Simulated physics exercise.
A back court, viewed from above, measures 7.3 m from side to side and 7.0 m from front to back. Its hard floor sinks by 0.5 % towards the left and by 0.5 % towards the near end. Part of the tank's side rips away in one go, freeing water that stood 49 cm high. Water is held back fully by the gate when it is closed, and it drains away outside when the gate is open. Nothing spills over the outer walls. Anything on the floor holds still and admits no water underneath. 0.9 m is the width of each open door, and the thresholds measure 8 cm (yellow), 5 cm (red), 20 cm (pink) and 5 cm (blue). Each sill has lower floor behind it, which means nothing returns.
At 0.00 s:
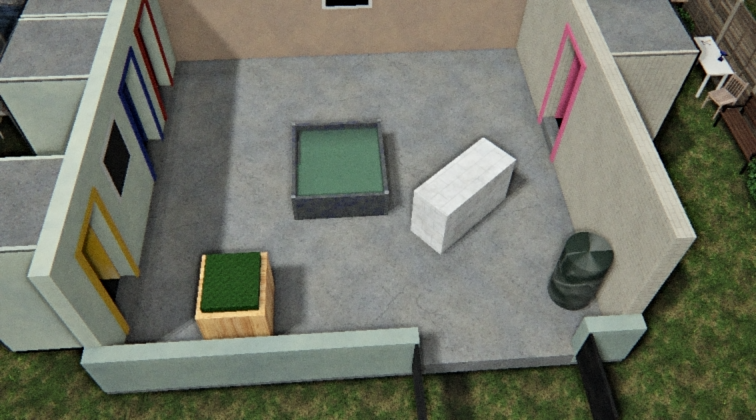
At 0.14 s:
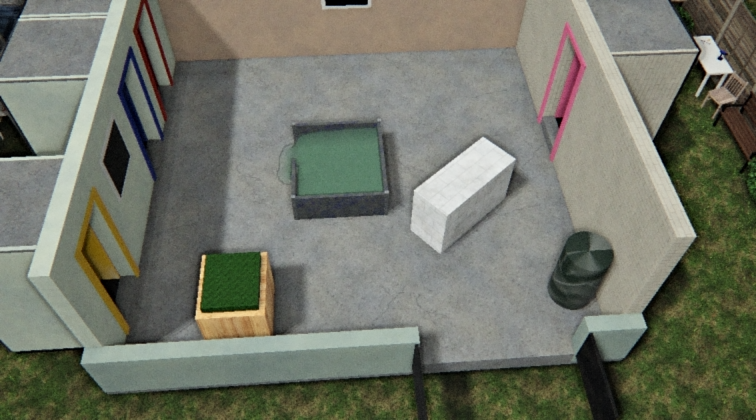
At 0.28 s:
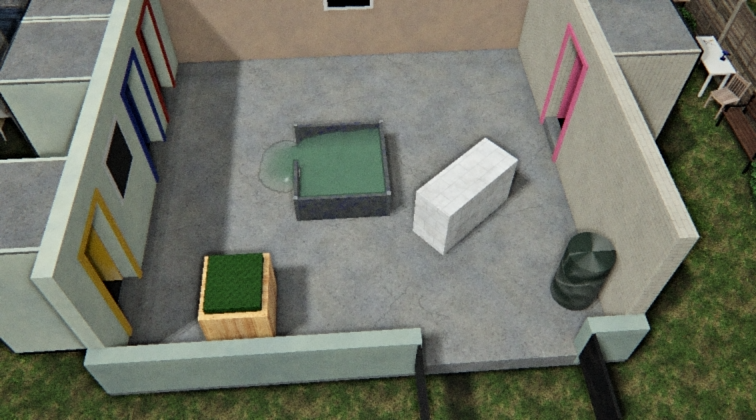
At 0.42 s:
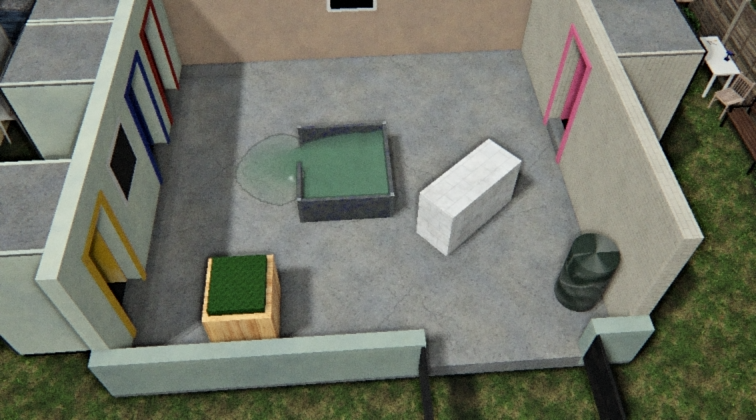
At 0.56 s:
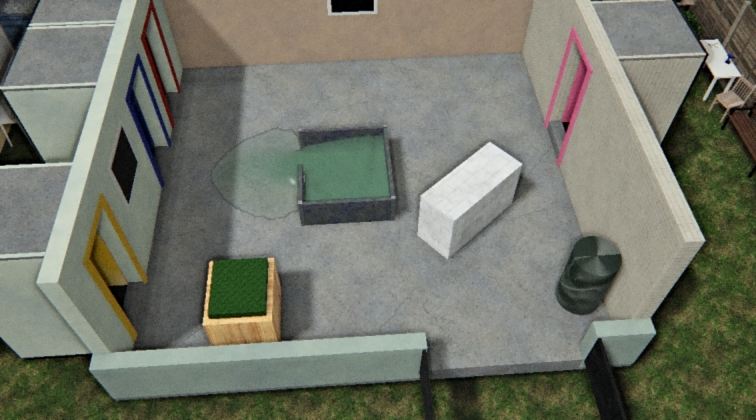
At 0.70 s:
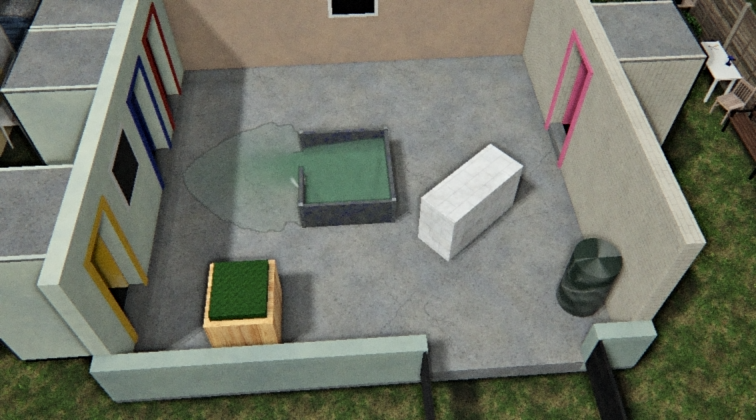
In a walled grey court, green water bursts from a tank's left side and spreads leftward.
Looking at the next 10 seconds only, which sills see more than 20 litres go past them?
The yellow door will most likely respect the limit, the red door will most likely bust the limit, the pink door will most likely respect the limit, the blue door will most likely bust the limit.
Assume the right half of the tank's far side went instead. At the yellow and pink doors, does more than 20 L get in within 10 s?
At yellow the amount is beneath the mark, while at pink it is beneath the mark.
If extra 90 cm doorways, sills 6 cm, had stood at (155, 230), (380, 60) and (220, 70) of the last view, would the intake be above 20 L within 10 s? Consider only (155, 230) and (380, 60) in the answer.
The first door gets there and the second falls short.
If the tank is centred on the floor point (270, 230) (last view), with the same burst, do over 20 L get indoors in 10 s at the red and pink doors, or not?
Red gets no more than that, pink gets no more than that.
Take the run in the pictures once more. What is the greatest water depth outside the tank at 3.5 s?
Peak depth: Approx. 14 cm.
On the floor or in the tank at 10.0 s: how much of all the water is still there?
It comes to near 80 per cent.
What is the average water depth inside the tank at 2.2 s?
Roughly 26 centimetres.
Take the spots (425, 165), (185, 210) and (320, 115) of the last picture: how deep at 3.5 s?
Roughly 0, 5 and 0 cm, in turn.
After 1.4 s water covers 15 % of the floor and is deepest (22 cm) near (292, 168); yellow door not reached, red door not reached, pink door not reached, blue door 9 cm at the sill, 16 L in.
After 2.2 s water covers 20 % of the floor and is deepest (18 cm) near (162, 197); yellow door 2 cm at the sill, 0 L in, red door 12 cm at the sill, 8 L in, pink door not reached, blue door 13 cm at the sill, 71 L in.
After 3.5 s water covers 25 % of the floor and is deepest (14 cm) near (182, 84); yellow door 4 cm at the sill, 0 L in, red door 8 cm at the sill, 26 L in, pink door not reached, blue door 12 cm at the sill, 131 L in.
After 6.0 s water covers 40 % of the floor and is deepest (10 cm) near (134, 354); yellow door 3 cm at the sill, 0 L in, red door 7 cm at the sill, 39 L in, pink door not reached, blue door 8 cm at the sill, 172 L in.
After 10.0 s water covers 55 % of the floor and is deepest (8 cm) near (130, 377); yellow door 7 cm at the sill, 0 L in, red door 5 cm at the sill, 43 L in, pink door not reached, blue door 5 cm at the sill, 183 L in.
